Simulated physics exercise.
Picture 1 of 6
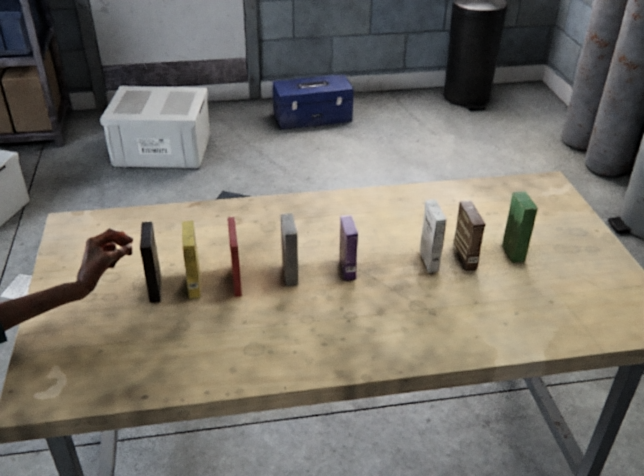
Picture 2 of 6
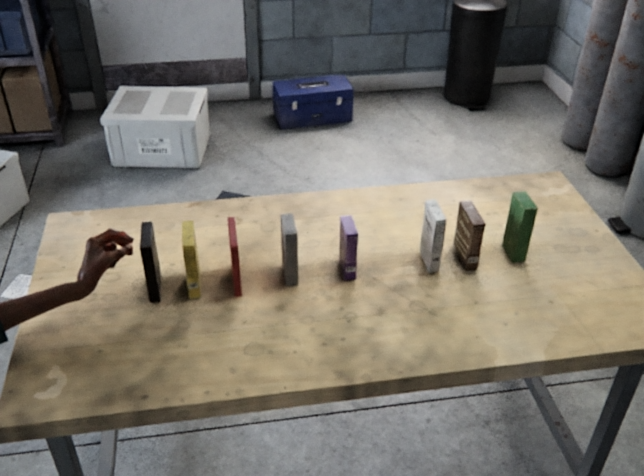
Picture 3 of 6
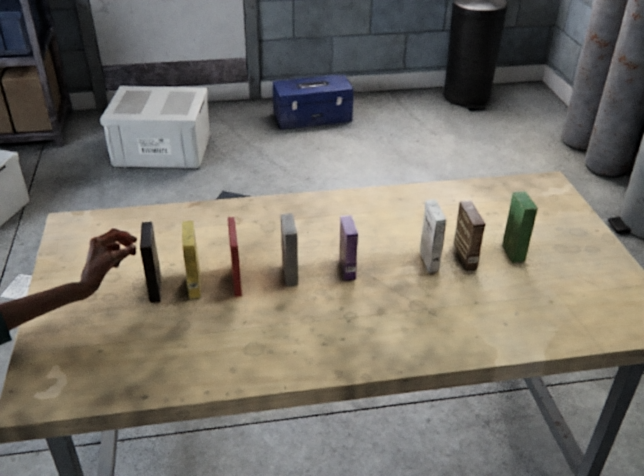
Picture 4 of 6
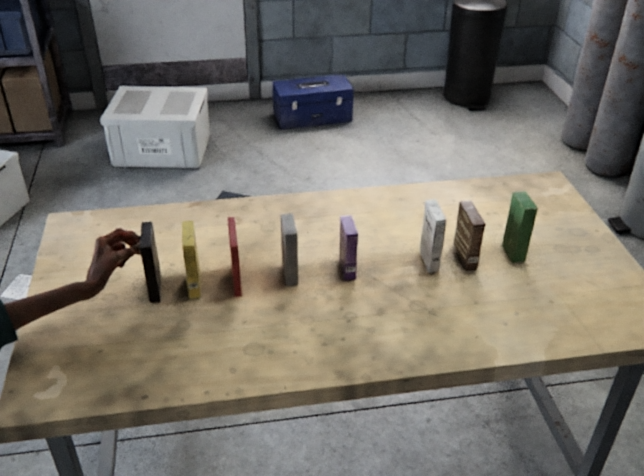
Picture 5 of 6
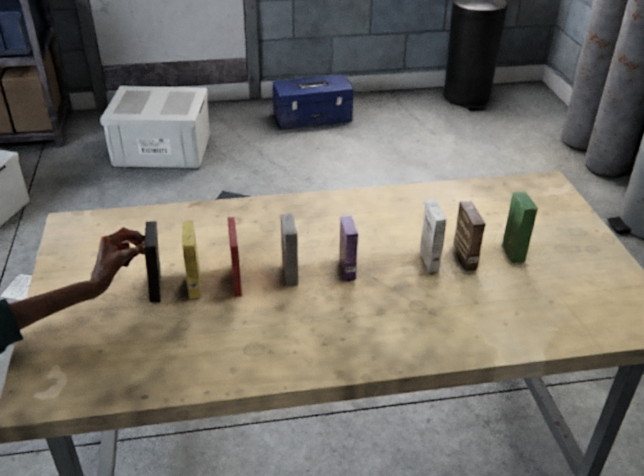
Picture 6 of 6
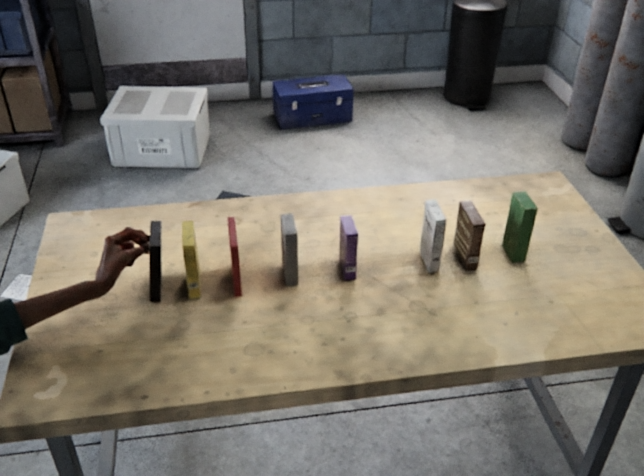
A hand reaching in from the left and nudging the black board slightly rightward, tilting it beside a row of upright coloured pieces.
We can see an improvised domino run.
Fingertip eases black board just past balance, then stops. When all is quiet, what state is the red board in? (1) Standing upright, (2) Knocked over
Knocked over.
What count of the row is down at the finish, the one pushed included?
Total: 5.
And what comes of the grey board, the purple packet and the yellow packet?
The grey board tumbles, the purple packet tumbles and the yellow packet tumbles.
Then, 0.50 s past the last view, black board 70° over; red board rocked 50° from its first pose near (261, 261); yellow packet rocked 66° from its first pose.
Then, 0.70 s past the last view, black board 73° over; red board on its side near (271, 274); grey board rocked 68° from its first pose; yellow packet on its side.
Finally, down or leaning hard on the table, grey board, purple packet, yellow packet and red board; the other 2 still in place. Final places as the last picture's camera would see them, red board near (271, 274).
